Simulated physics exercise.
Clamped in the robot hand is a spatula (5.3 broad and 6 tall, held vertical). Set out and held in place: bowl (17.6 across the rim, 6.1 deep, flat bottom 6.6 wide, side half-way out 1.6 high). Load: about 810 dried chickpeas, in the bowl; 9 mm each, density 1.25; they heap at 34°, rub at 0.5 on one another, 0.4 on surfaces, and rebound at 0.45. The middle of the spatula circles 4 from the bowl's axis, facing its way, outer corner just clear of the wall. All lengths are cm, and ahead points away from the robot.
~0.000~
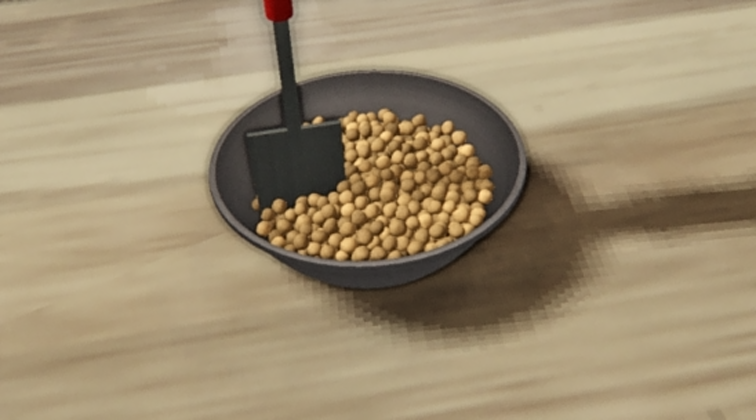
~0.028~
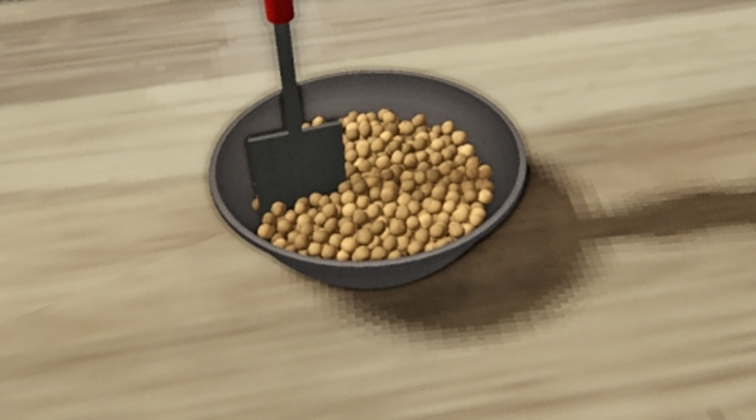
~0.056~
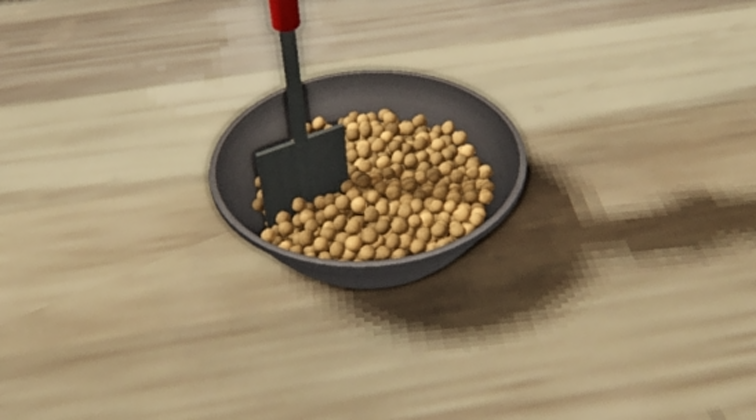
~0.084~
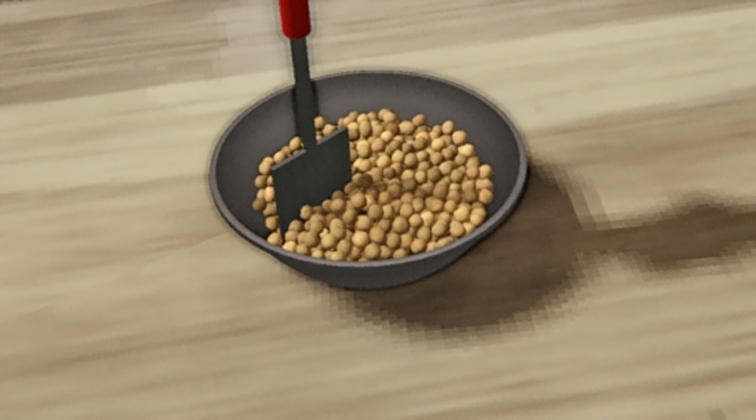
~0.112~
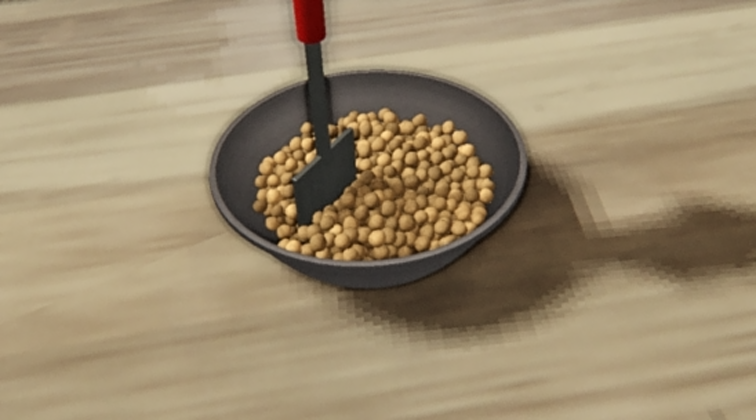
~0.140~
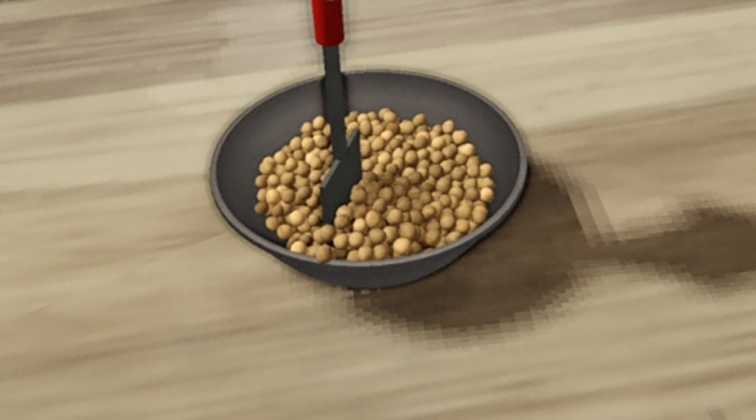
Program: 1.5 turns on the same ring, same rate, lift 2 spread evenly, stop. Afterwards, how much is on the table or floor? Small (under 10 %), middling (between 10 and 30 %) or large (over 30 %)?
Answer: Middling; between 10 and 30 % of the dried chickpeas finish on the table or floor.
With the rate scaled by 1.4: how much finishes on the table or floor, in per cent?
About 25 per cent.
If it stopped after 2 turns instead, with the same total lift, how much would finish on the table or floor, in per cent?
Then about 20 per cent.
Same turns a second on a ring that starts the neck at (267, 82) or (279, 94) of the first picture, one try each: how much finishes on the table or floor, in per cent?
About 0 and 10 per cent.
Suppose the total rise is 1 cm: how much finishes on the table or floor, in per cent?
Some 20 per cent.
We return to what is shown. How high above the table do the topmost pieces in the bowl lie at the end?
Roughly 6.0 cm.
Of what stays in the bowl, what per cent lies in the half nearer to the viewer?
Roughly 50 per cent.
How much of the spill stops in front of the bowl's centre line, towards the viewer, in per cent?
About 20 per cent.
After 0.51 s, 248° round, highest piece 10 above the table; 725 in the bowl, 63 on the table or floor, 24 in flight or on the tool.
After 0.89 s, 76° round, highest piece 7 above the table; 674 in the bowl, 137 on the table or floor, 1 in flight or on the tool.
After 1.27 s, 180° round, highest piece 6 above the table; 673 in the bowl, 139 on the table or floor.
After 1.97 s, 180° round, highest piece 6 above the table; 673 in the bowl, 139 on the table or floor.
In the end, 673 in the bowl, 139 on the table or floor. That is 17 % on the table or floor.
